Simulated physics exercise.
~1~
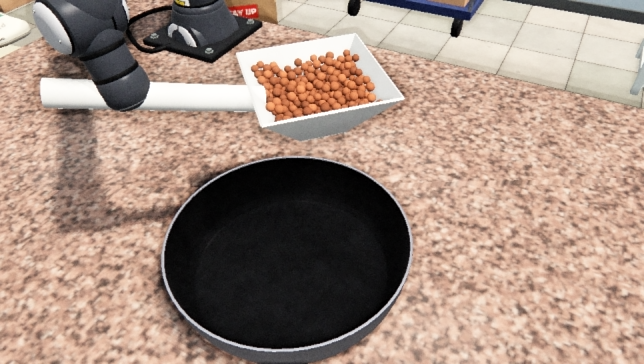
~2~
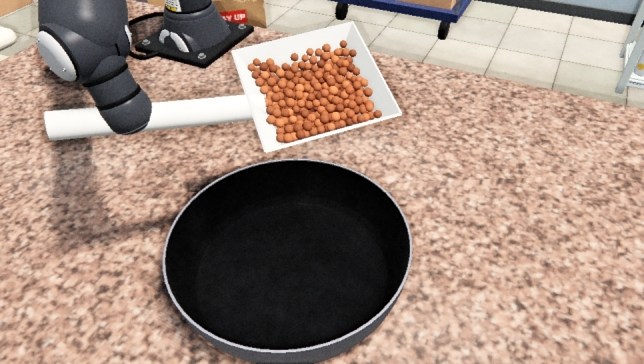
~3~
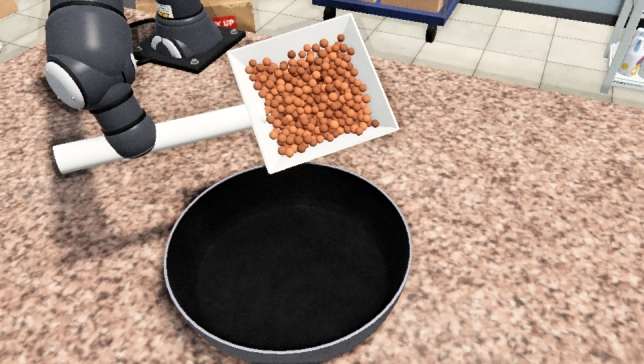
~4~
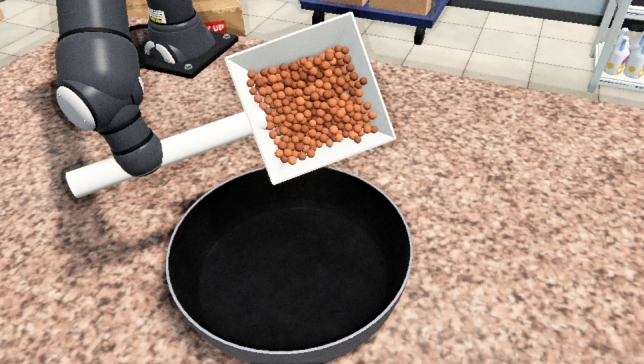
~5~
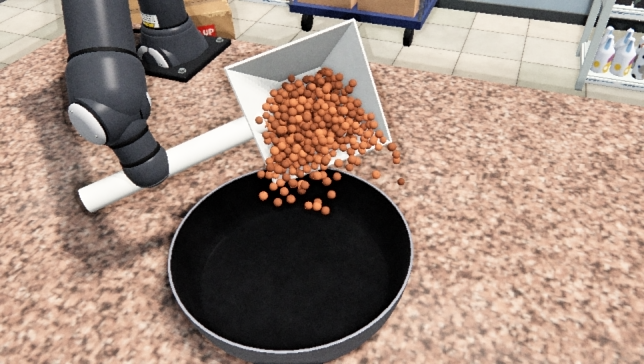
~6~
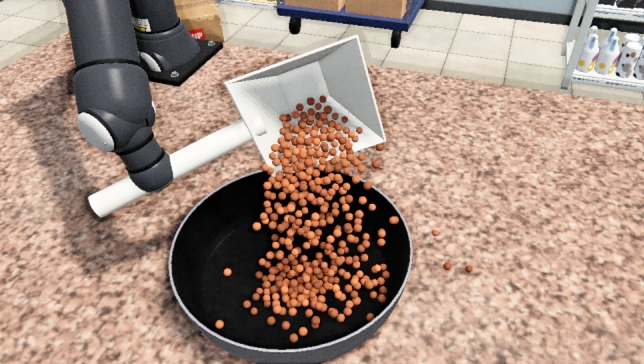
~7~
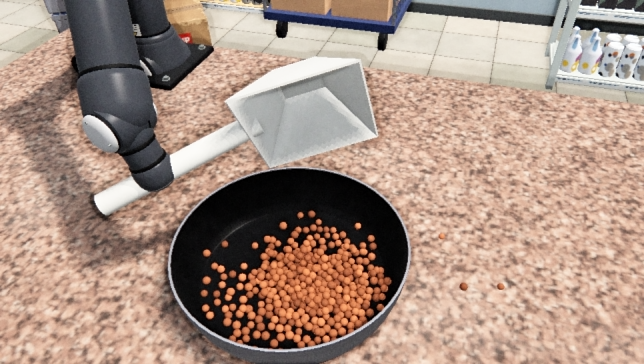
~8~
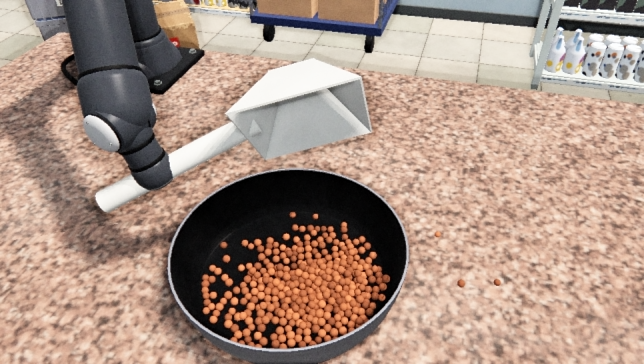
Robot arm tipping a white scoop of orange-brown pellets into a black pan until empty, a few landing on the counter.
